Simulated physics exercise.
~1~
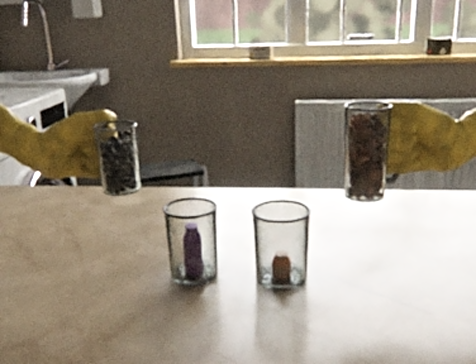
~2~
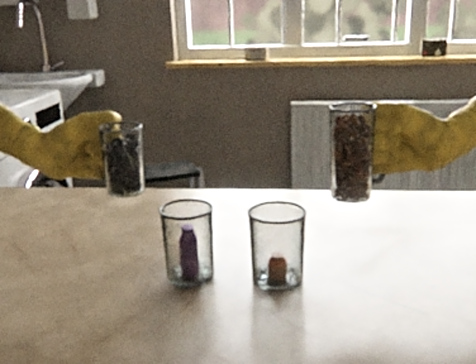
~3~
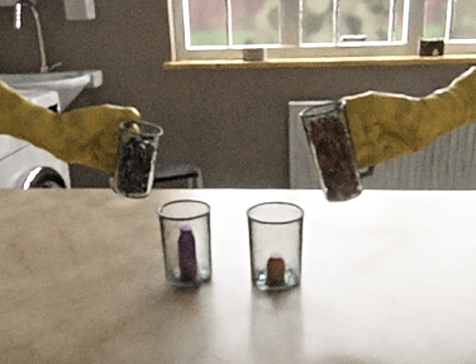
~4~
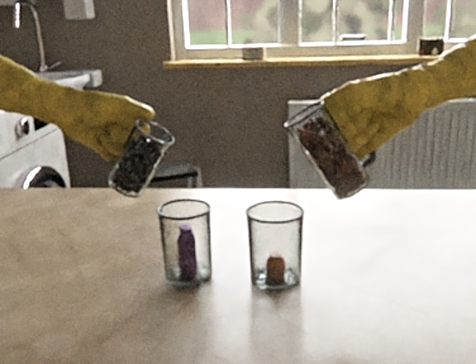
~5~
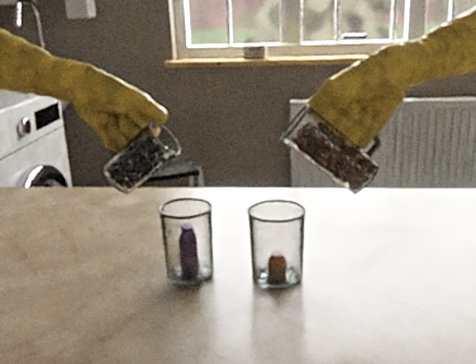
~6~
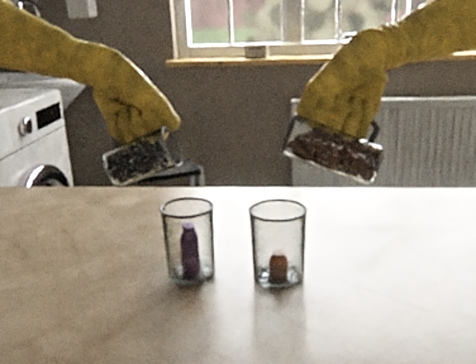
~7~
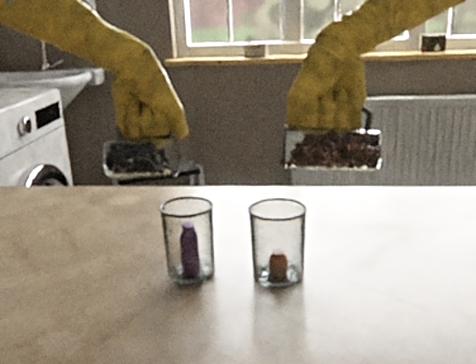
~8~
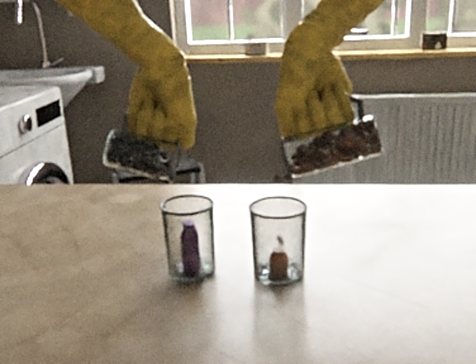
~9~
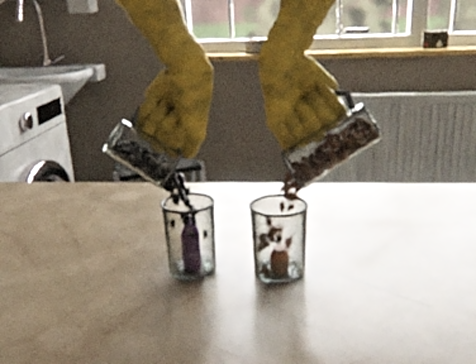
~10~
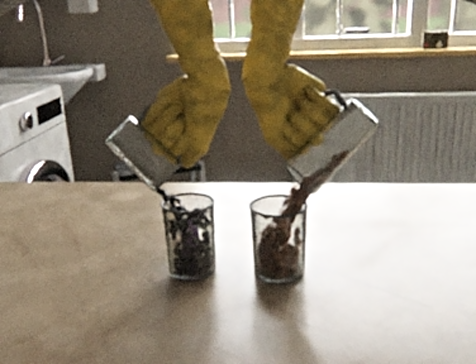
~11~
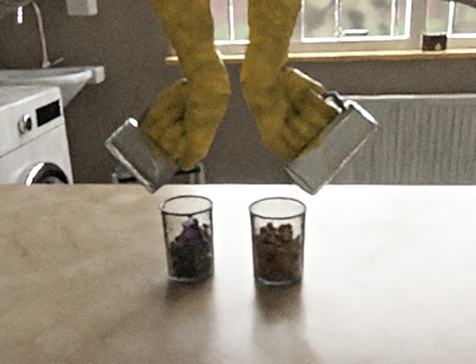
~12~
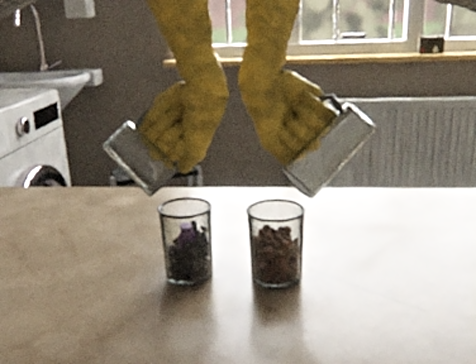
The clip opens with two yellow-gloved hands holding glasses of loose pieces, dark on the left and reddish brown on the right, behind two clear glasses on a table. A taller purple object stands in the left glass and a short orange-brown one in the right. The hands draw inward and tip their glasses further and further. Pieces begin dropping on the right, then stream into both glasses until the held ones are empty. At the end, the purple object's top still pokes above the dark pieces, while the orange-brown object is buried.
